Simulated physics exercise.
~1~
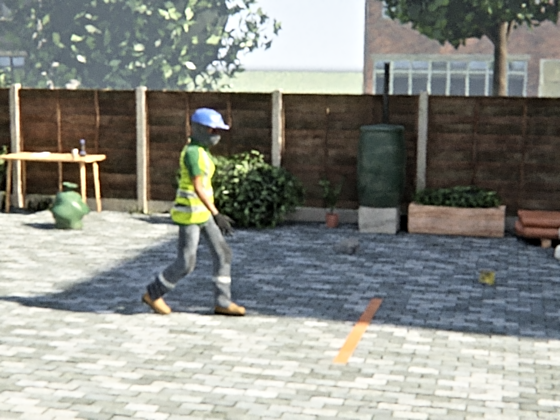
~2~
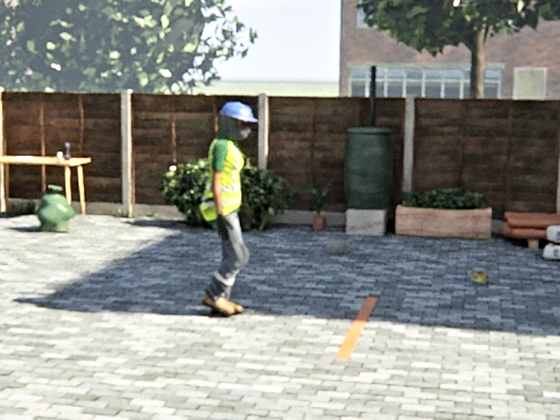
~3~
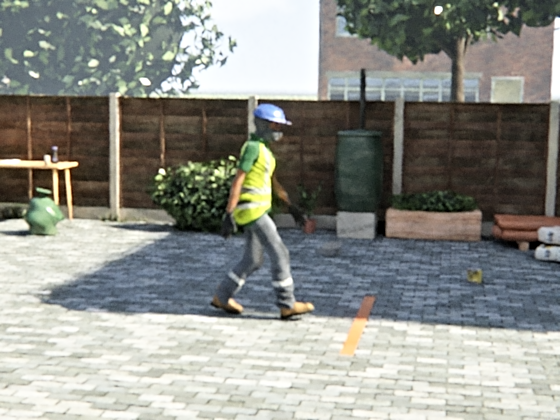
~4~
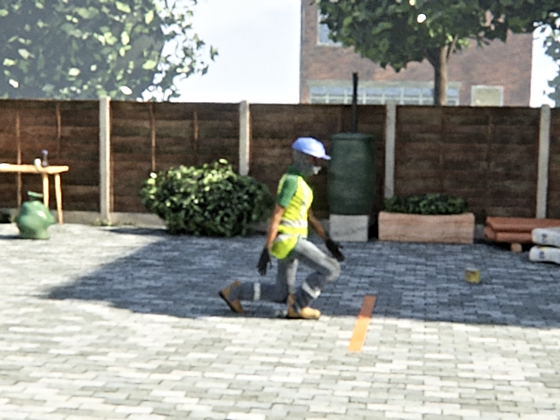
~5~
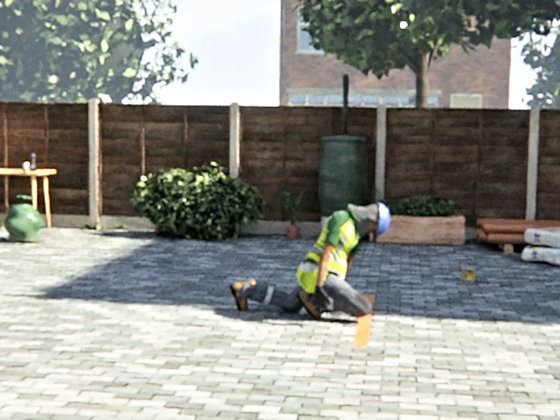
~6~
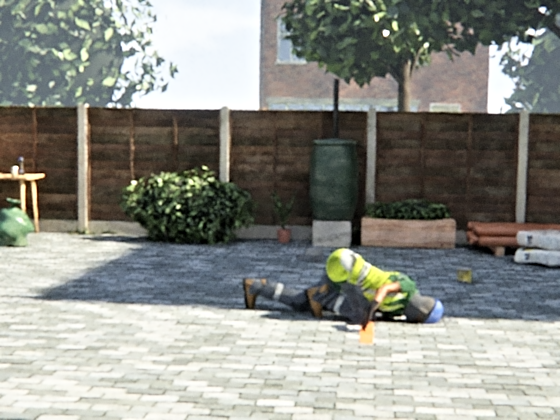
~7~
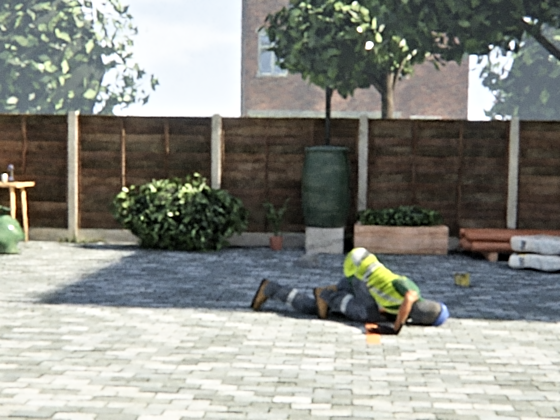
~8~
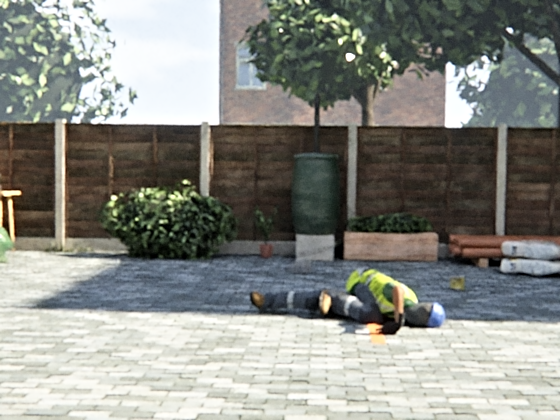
We see a worker in a blue helmet and yellow vest walk right across a paved yard toward a strip of orange tape, then sink to the knees, pitch forward and come to rest face down, head and chest past the tape.
